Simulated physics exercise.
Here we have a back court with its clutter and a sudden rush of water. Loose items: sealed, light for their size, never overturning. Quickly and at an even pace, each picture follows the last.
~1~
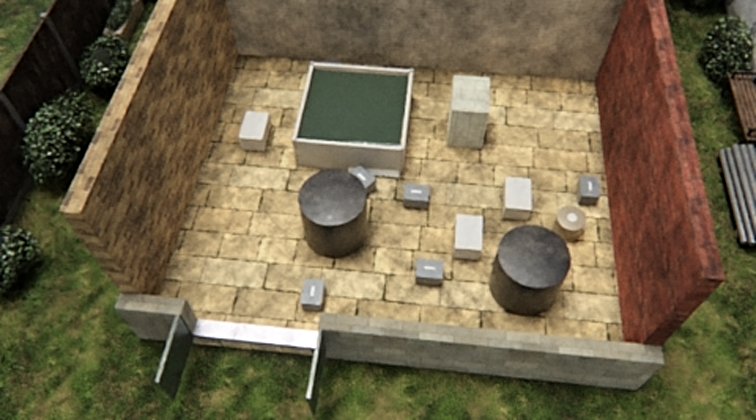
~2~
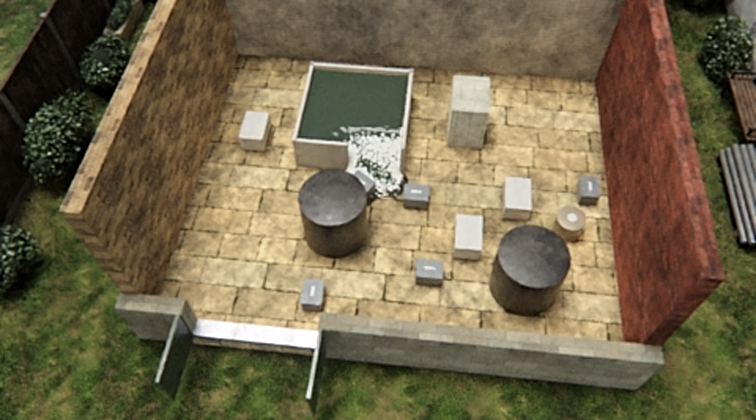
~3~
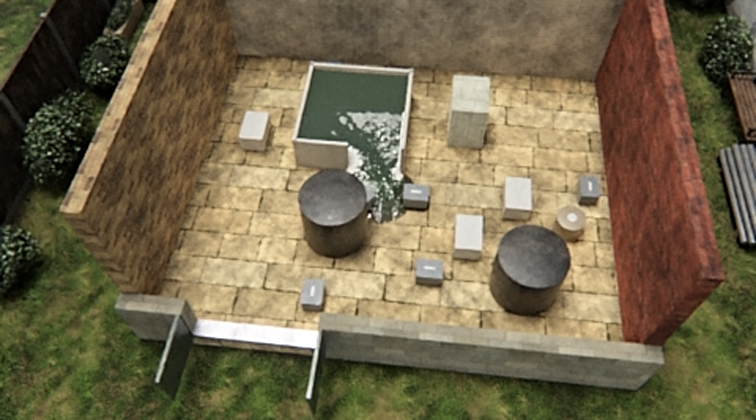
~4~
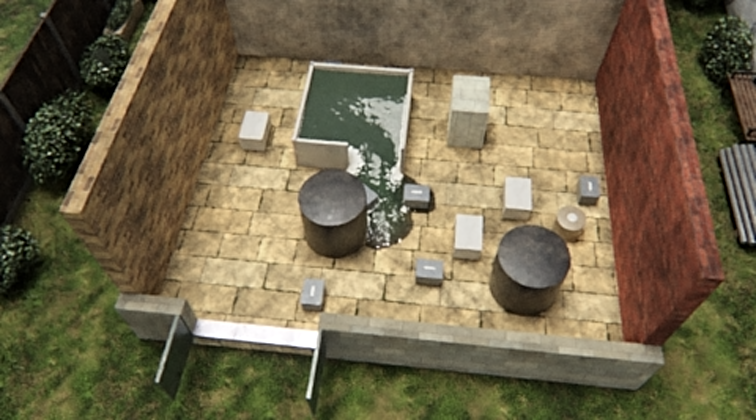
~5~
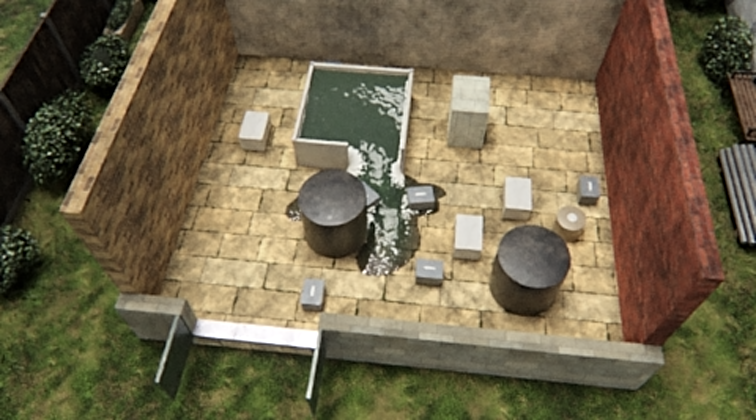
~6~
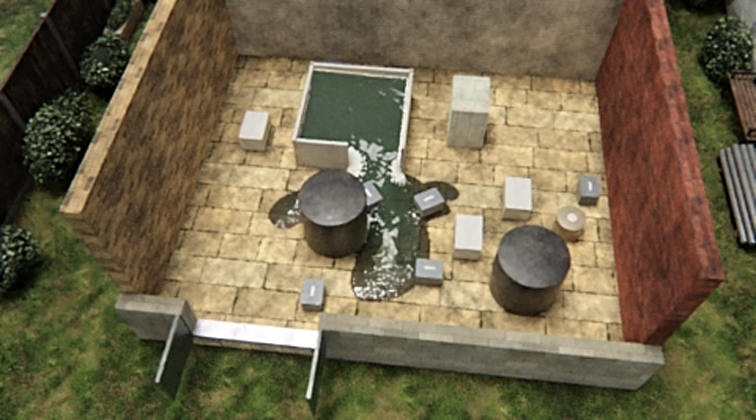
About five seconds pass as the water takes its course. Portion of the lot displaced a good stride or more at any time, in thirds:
The result is a share of two thirds and over.
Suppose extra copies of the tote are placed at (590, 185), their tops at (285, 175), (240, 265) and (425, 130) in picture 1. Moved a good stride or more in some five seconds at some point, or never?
Taking them one at a time: Gets driven off, then remains close, then remains close.
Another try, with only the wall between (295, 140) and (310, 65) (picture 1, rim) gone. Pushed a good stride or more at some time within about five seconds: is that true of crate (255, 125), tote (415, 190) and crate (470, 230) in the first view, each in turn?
Outcome by item - displaced that far / short of that distance / short of that distance.
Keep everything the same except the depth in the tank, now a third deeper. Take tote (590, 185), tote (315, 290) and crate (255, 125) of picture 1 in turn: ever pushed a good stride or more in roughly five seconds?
Taking each in turn, the answer is did it, did it, came up short.
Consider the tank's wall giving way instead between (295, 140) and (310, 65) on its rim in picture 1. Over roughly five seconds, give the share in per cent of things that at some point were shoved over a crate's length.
I'd put it at about 30 percent.
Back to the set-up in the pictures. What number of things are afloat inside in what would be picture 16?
My count is 2.
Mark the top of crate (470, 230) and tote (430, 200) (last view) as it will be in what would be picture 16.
Near (523, 227) and (502, 203).
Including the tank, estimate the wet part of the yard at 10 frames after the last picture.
45 per cent or so.
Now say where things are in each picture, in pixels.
The first picture shows a tote at (362, 177), on the bottom; a tote at (416, 192), on the bottom; 0 of 10 have shifted.
The second picture shows a tote at (361, 182) rests on the ground, close to its start; a tote at (416, 192), on the bottom; 2 of 10 have shifted.
The third picture shows a tote at (360, 193) rests on the ground, a stride from its start; a tote at (416, 192) rests on the ground; 2 of 10 have shifted.
The fourth picture shows a tote at (363, 194) rests on the ground, a stride from its start; a tote at (417, 192), on the bottom; 2 of 10 have shifted.
The fifth picture shows a tote at (364, 194) floats, a stride from its start; a tote at (421, 194), on the bottom, close to its start; 3 of 10 have shifted.
The sixth picture shows a tote at (368, 193), afloat, a stride from its start; a tote at (429, 199) rests on the ground, close to its start; 3 of 10 have shifted.
A moment on, 2 of 10 are well off their spots; 1 afloat.
Next, 4 of 10 are well off their spots; 2 afloat.
Later, 4 of 10 are well off their spots; 2 afloat.
In the end, 8 of 10 are well off their spots, and 8 have been at some point; 4 afloat.
